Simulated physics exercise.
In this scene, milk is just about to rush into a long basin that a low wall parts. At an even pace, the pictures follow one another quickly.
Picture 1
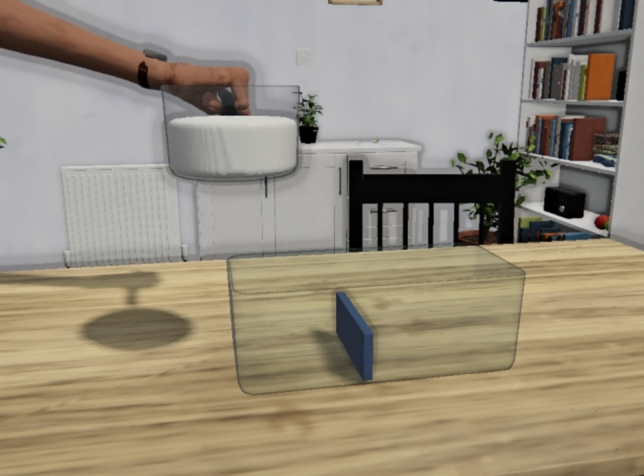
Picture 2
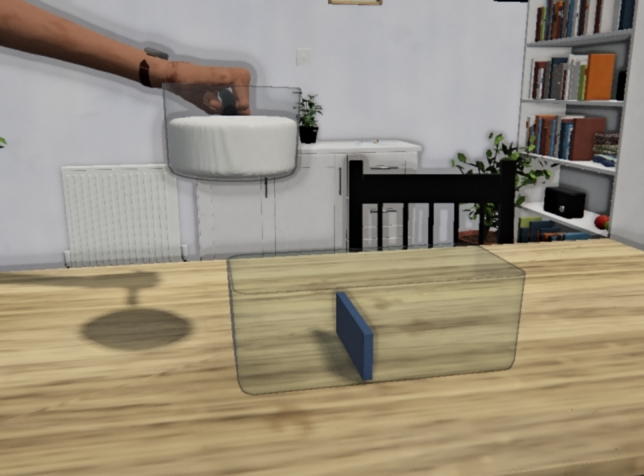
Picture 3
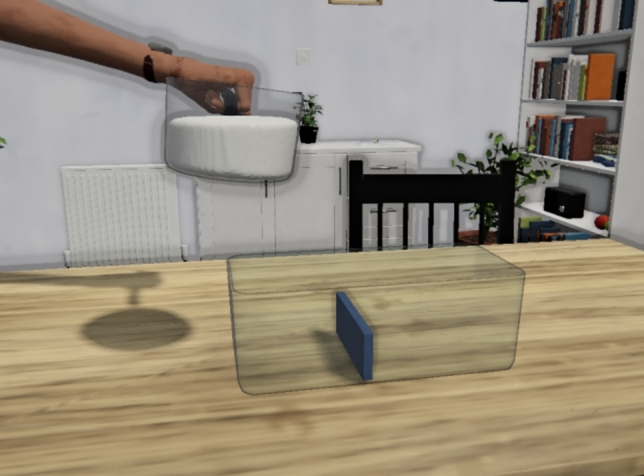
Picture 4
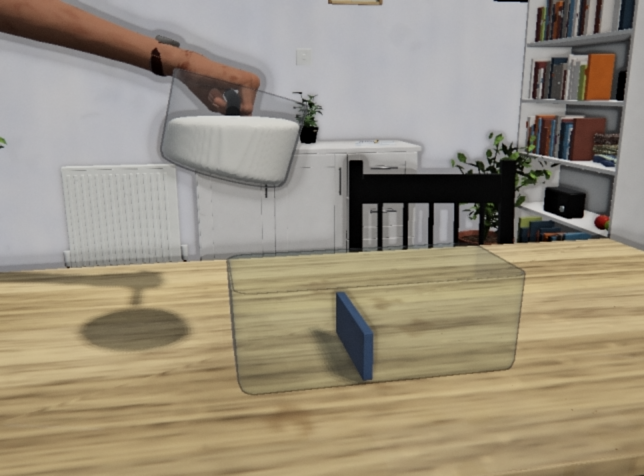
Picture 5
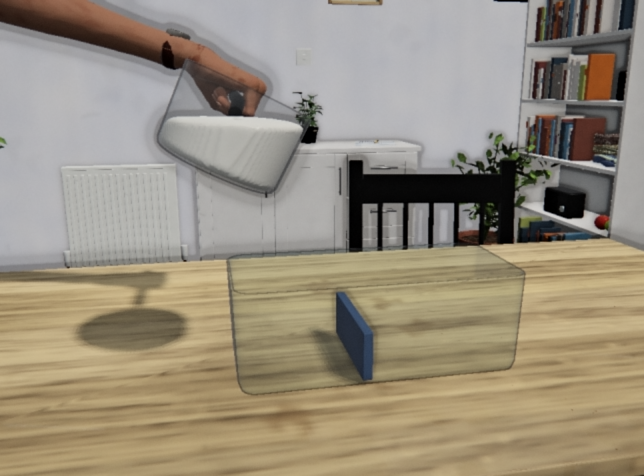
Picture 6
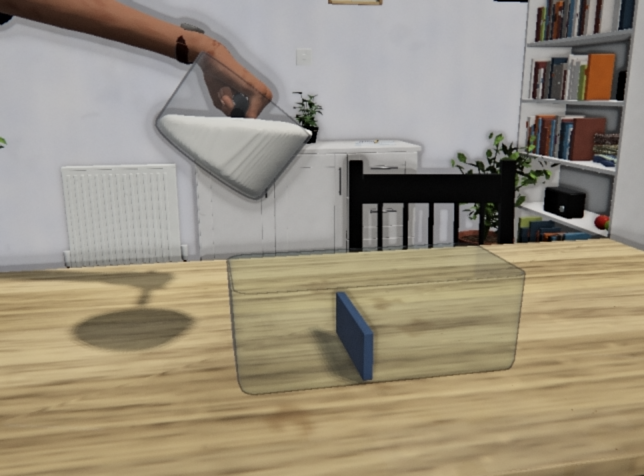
A hand tilts a clear container of white liquid rightward above a transparent, divided basin.
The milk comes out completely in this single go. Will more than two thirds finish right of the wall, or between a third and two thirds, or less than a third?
Right of the wall there will be between a third and two thirds.
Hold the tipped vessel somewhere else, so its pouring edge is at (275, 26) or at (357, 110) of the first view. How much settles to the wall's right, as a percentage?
Roughly 35 per cent, then roughly 95 per cent.
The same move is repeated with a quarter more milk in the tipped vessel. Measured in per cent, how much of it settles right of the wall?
Close to 65 per cent.
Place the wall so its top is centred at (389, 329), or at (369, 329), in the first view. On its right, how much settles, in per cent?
About 10 % for the first and about 25 % for the second.
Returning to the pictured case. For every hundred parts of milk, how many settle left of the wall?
About 50 per cent.
A moment on, the tilt is 88° and 48 per cent is still to pour, 4 is left of the wall and 8 right of it.
Next, the tilt is 95° and 18 per cent is still to pour, 24 is left of the wall and 45 right of it.
Then the tilt is 95° and 6 per cent is still to pour, 39 is left of the wall and 49 right of it.
Later the tilt is 95° and 2 per cent is still to pour, 47 is left of the wall and 49 right of it.
In the end 50 per cent lies left of the wall, 49 right of it and 1 outside.
